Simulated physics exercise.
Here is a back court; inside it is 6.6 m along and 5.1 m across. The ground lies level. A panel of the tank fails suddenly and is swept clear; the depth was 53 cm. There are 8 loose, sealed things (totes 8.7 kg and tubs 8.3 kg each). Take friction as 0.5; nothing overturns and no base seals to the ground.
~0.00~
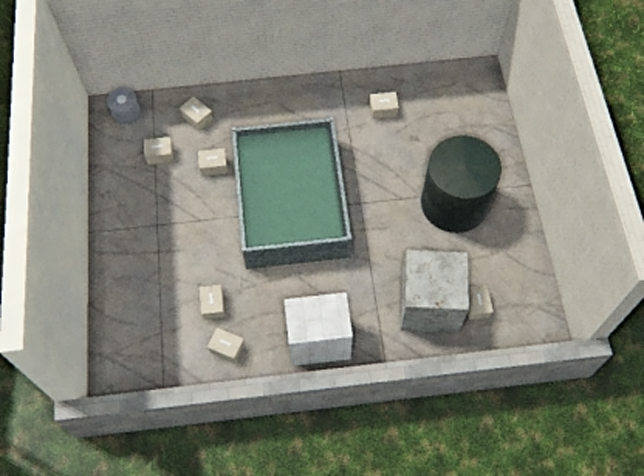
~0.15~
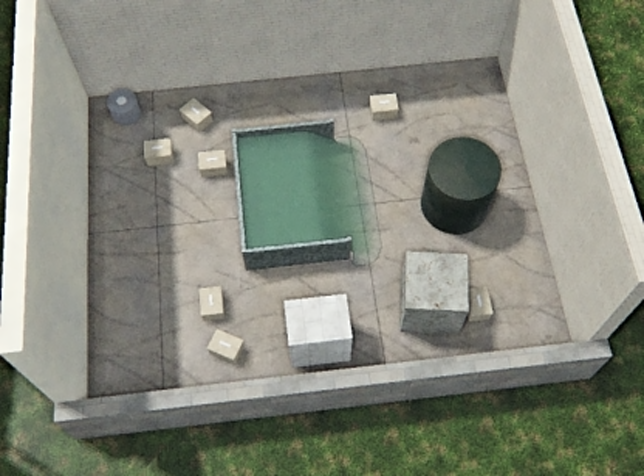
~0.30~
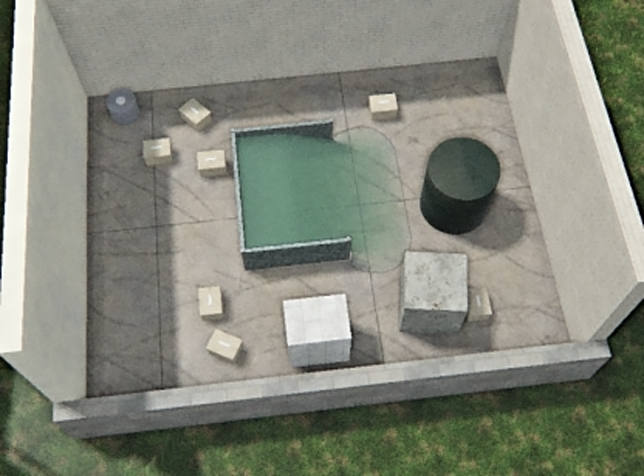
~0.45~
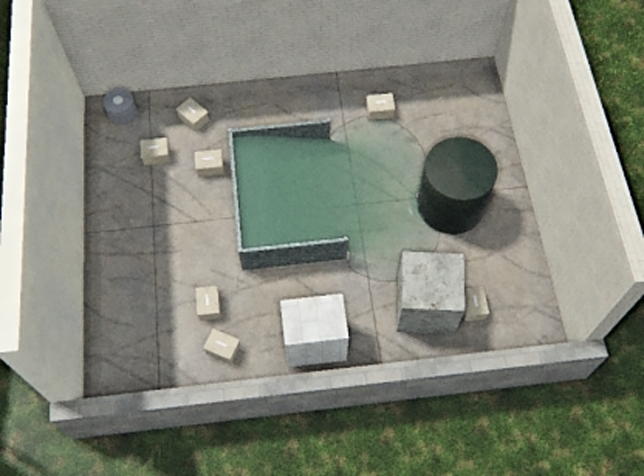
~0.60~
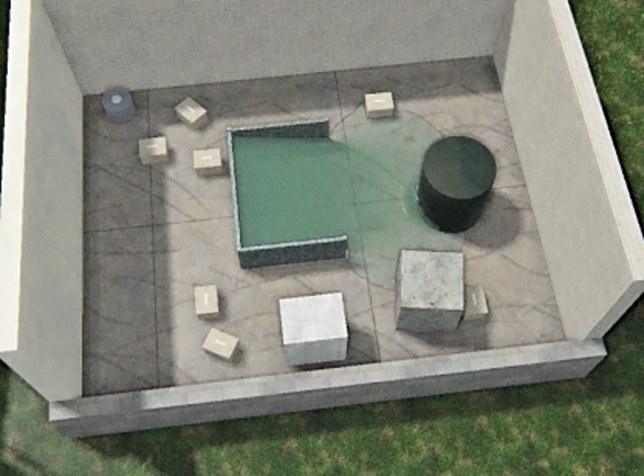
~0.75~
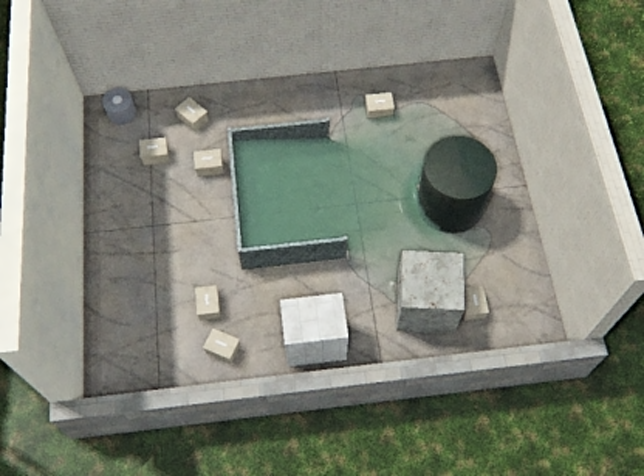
Green water spreads from the open right side of a tank around a dark cylinder.
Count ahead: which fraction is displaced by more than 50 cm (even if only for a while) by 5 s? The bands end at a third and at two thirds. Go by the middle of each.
That comes to under a third.
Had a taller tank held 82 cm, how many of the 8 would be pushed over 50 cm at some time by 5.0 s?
In that case 3 of them.
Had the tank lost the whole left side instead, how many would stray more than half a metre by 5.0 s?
In that case 5 of them.
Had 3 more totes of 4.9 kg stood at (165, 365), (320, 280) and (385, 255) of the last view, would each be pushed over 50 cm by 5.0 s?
In turn: Less, under, past it.
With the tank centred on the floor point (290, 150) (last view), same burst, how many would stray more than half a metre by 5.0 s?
Then 1.
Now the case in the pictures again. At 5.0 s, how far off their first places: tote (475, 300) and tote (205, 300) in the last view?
In that order: 5 cm, 0 cm.
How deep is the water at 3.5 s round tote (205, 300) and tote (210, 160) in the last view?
Roughly 0 and 0 cm.
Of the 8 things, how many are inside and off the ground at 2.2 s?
At that moment 0.
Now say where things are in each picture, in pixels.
The first frame shows a tote at (157, 147), on the bottom; a tote at (211, 299) rests on the ground; water covers 2.7 m2; 0 of 8 have shifted.
The second frame shows a tote at (157, 148) rests on the ground; a tote at (211, 301) rests on the ground; 3.6 m2 under water; 0 of 8 have shifted.
The third frame shows a tote at (157, 148) rests on the ground; a tote at (210, 301), on the bottom; 4.7 m2 under water; 0 of 8 have shifted.
The fourth frame shows a tote at (154, 148) rests on the ground; a tote at (207, 300), on the bottom; 5.9 m2 under water; 0 of 8 have shifted.
The fifth frame shows a tote at (153, 147) rests on the ground; a tote at (206, 299) rests on the ground; water covers 6.9 m2; 0 of 8 have shifted.
The sixth frame shows a tote at (153, 147) rests on the ground; a tote at (207, 300), on the bottom; 7.8 m2 under water; 0 of 8 have shifted.
After 1.1 s 0 of 8 are over 50 cm from their spots; 0 afloat.
After 2.2 s 0 of 8 are over 50 cm from their spots; 0 afloat.
After 3.5 s 1 of 8 are over 50 cm from their spots; 0 afloat.
After 5.0 s 1 of 8 are over 50 cm from their spots, and 1 have been at some point; 1 afloat.
